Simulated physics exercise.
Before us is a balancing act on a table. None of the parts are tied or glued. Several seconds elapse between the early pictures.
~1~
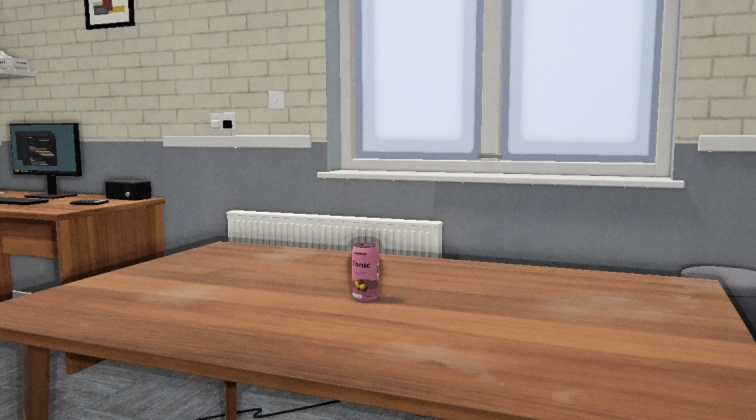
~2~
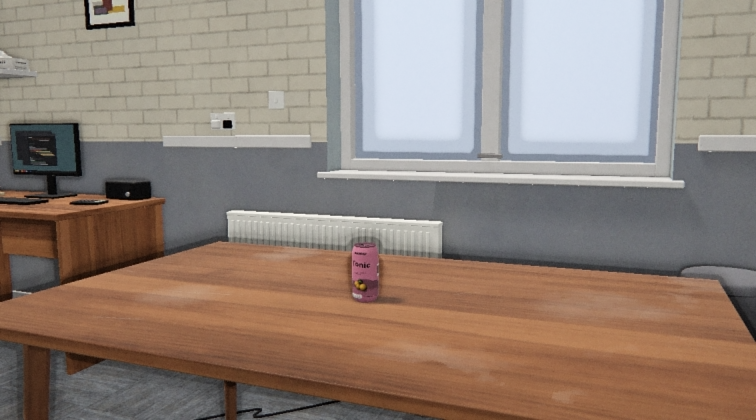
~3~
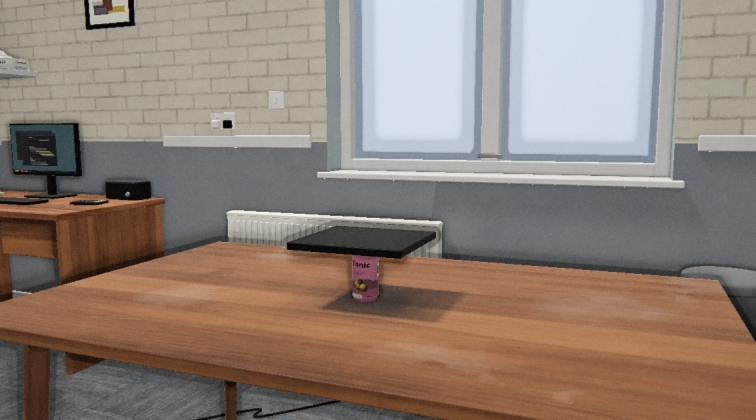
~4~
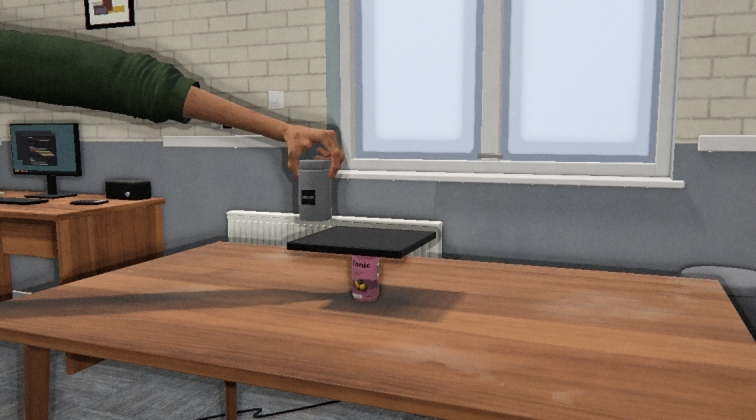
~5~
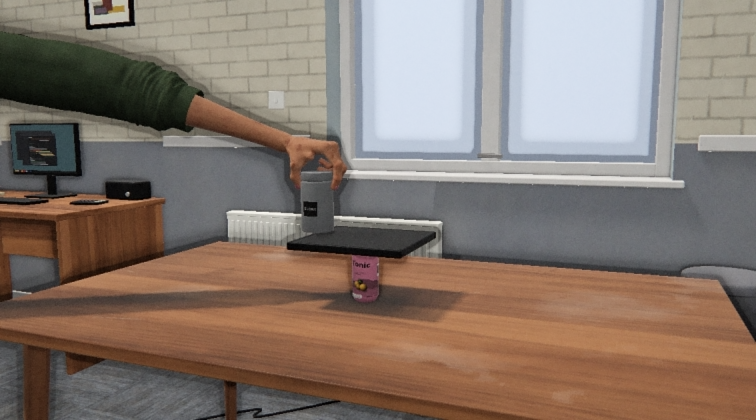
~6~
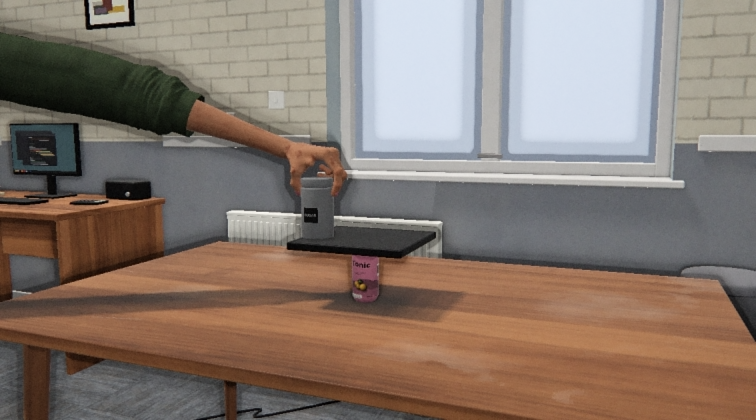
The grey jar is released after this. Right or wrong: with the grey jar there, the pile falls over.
Right, it falls over.
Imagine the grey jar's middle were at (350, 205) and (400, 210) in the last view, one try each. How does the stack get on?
In case one it stays upright, while in case two it tumbles.
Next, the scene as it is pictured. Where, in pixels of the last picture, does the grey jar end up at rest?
About (268, 285).
Then, 0.30 s after the last picture, grey jar now fallen; black lid tipped 53° from how it was.
Then, 0.40 s after the last picture, black lid tipped 69° from how it was.
At rest, fallen, grey jar; tipped over in the stack, black lid; pink can in place. Seen from the same camera at the end, grey jar near (269, 285). The stack comes apart.
